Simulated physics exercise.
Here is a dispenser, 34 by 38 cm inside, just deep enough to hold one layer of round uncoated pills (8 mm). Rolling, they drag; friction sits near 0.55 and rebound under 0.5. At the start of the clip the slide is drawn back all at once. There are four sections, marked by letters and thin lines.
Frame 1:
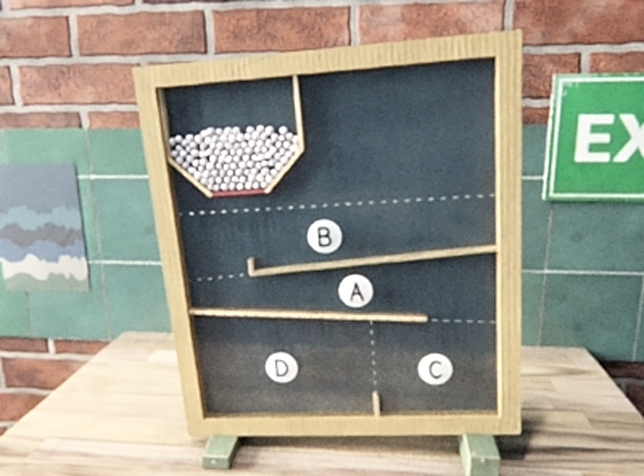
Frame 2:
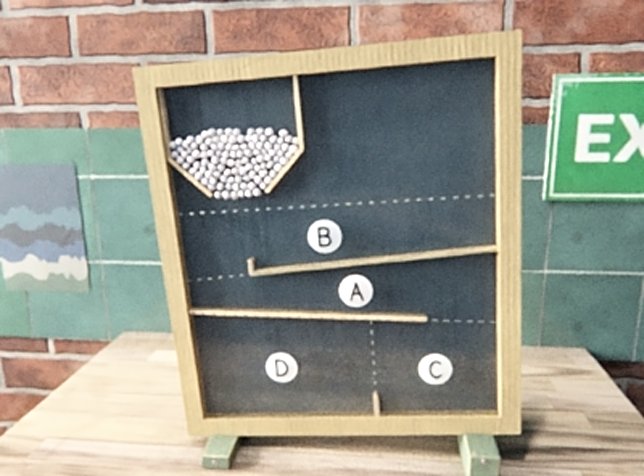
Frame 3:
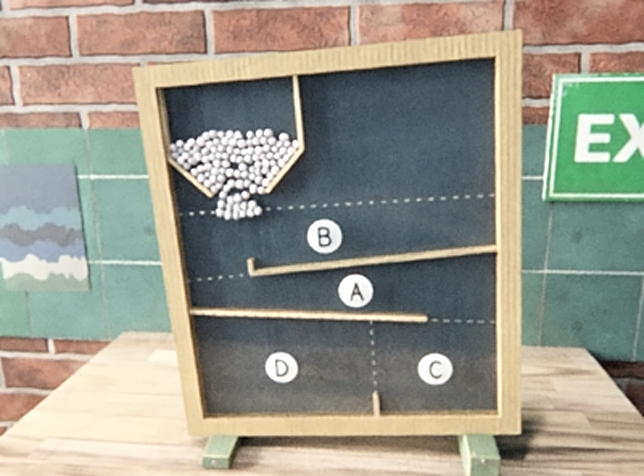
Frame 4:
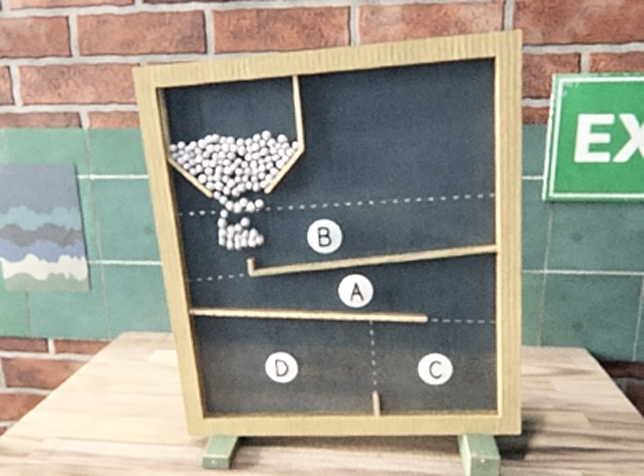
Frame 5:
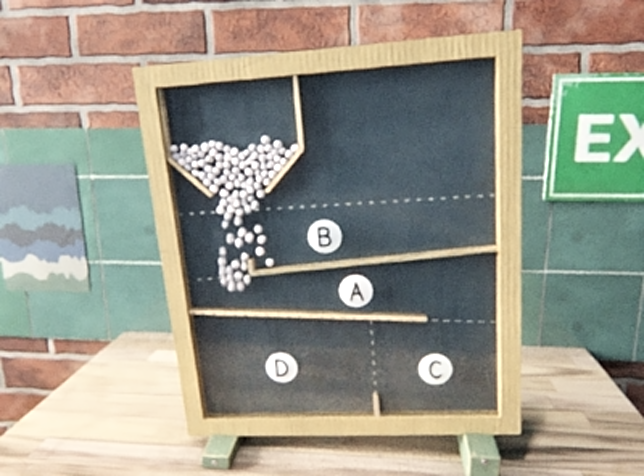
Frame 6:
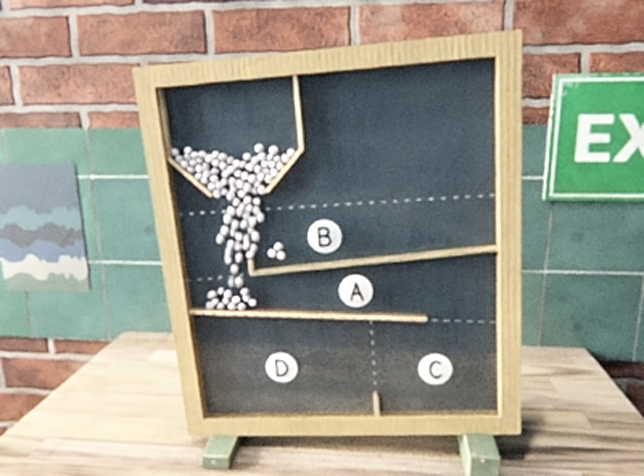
The video shows small pale balls packed in a funnel on a framed dark board; the red slide at its base disappears, and balls pour down past the upper ramp's left end, some bouncing and gathering on the lower ledge.
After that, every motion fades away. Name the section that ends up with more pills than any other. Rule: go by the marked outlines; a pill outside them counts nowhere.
The section marked A.
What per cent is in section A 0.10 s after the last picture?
Close to 35 per cent of the load.
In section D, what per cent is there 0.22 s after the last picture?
Close to 0 % of the load.
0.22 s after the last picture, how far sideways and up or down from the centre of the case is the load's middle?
Offset: Approx. 10 cm left, 2 cm below.
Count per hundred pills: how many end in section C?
I'd put it at about 0 per cent.
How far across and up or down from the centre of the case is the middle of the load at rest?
It lies close to 10 centimetres left and 3 centimetres below.
Then, 0.10 s after the last picture, the pills' middle is 11 cm left of and 1 cm above the centre; A 35 %, B 40 %.
Then, 0.22 s after the last picture, the pills' middle is 10 cm left of and 2 cm below the centre; A 50 %, B 45 %.
Then, 0.45 s after the last picture, the pills' middle is 10 cm left of and 3 cm below the centre; A 55 %, B 45 %.
All still 1.4 s after it, A 55 %, B 45 %, C 0 %, D 0 %.
